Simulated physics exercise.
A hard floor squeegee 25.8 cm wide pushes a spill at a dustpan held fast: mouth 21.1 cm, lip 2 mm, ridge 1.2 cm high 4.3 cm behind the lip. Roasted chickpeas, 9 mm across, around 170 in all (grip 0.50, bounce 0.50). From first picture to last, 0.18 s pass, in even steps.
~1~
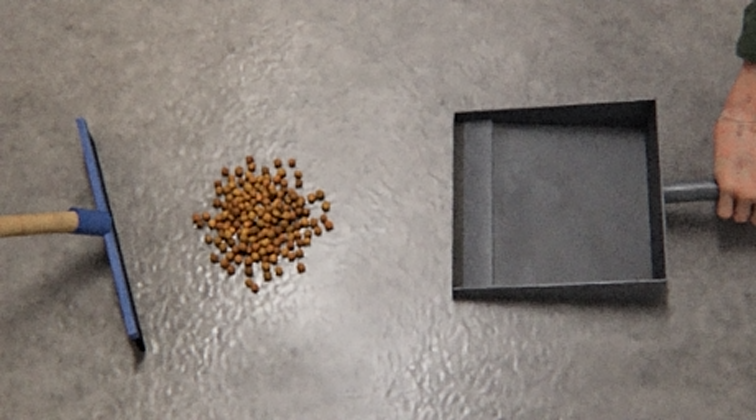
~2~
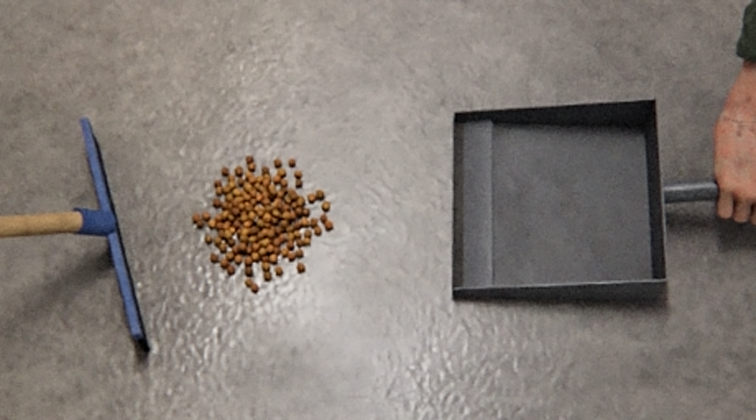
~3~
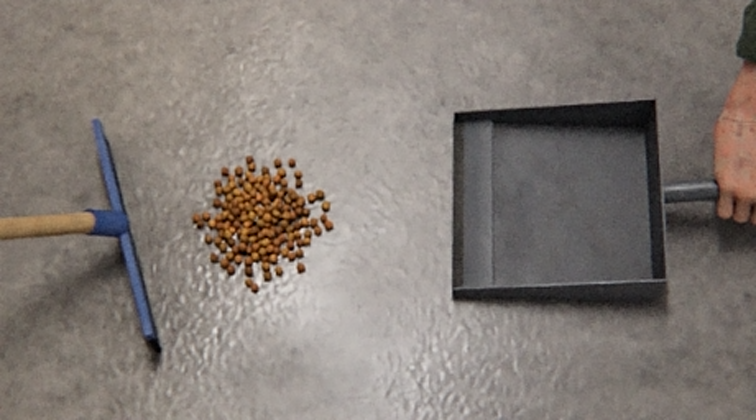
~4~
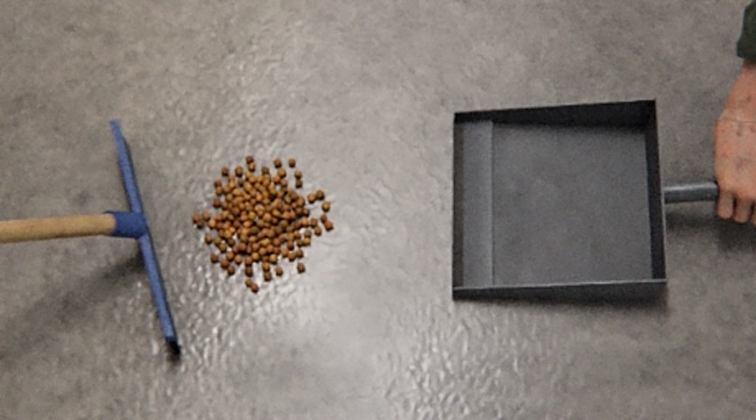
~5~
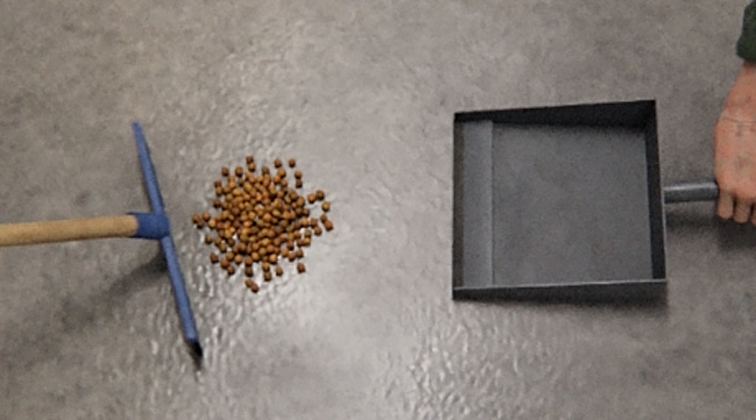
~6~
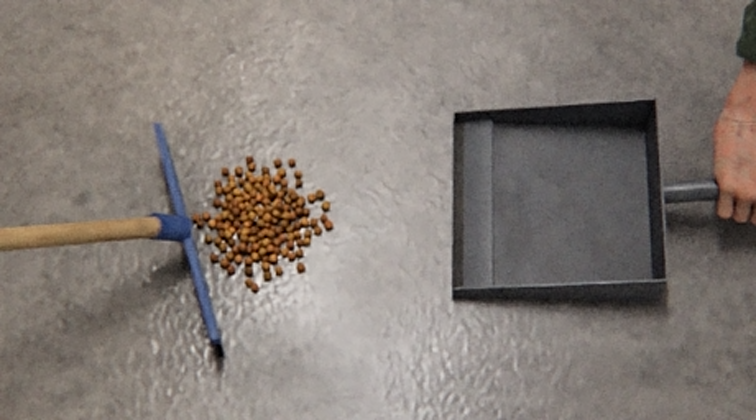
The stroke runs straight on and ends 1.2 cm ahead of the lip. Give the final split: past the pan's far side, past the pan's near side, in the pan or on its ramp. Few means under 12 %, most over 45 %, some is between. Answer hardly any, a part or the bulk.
Past the pan's far side: Hardly any; past the pan's near side: Hardly any; in the pan or on its ramp: Hardly any.
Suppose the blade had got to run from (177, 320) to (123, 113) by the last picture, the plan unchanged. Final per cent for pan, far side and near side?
Pan 15, far 15, near 0.
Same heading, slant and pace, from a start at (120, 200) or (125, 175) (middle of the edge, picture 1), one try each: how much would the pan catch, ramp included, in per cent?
Some 10 and 15 per cent.
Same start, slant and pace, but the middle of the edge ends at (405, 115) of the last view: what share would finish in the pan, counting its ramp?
Some 15 per cent.
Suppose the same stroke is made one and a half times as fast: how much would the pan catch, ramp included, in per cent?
Then about 15 per cent.
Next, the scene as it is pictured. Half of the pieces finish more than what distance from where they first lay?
About 18 cm.
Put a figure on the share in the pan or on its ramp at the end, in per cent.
About 0 per cent.
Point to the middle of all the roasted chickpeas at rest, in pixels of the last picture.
Near (427, 208).
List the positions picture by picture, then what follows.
Blade from (134, 334) to (82, 125), moved 0.0 cm, 0 of the pieces shifted so far; middle of the pieces at (261, 221); pan at (569, 209), in the first picture.
Blade from (138, 334) to (86, 126), moved 0.4 cm, 0 of the pieces shifted so far; middle of the pieces at (261, 221), in the second picture.
Blade from (150, 335) to (98, 126), moved 1.7 cm, 0 of the pieces shifted so far; middle of the pieces at (261, 221), in the third picture.
Blade from (170, 336) to (117, 128), moved 3.8 cm, 0 of the pieces shifted so far; middle of the pieces at (261, 221), in the fourth picture.
Blade from (193, 338) to (138, 129), moved 6.2 cm, 0 of the pieces shifted so far; middle of the pieces at (261, 221), in the fifth picture.
Blade from (216, 339) to (159, 130), moved 8.5 cm, 0 of the pieces shifted so far; middle of the pieces at (261, 221); pan at (569, 209), in the sixth picture.
Then, 0.18 s after the last picture, middle of the blade 17 cm from the lip; 0 % over the lip, far side 0 %, near side 0 %.
Then, 0.30 s after the last picture, middle of the blade 9 cm from the lip; 0 % over the lip, far side 0 %, near side 5 %.
Then, 0.55 s after the last picture, middle of the blade 5 cm from the lip; 0 % over the lip, far side 5 %, near side 5 %.
In the end, far side 5 %, near side 5 %, pan 0 %, in front of the lip or behind the blade 85 %.
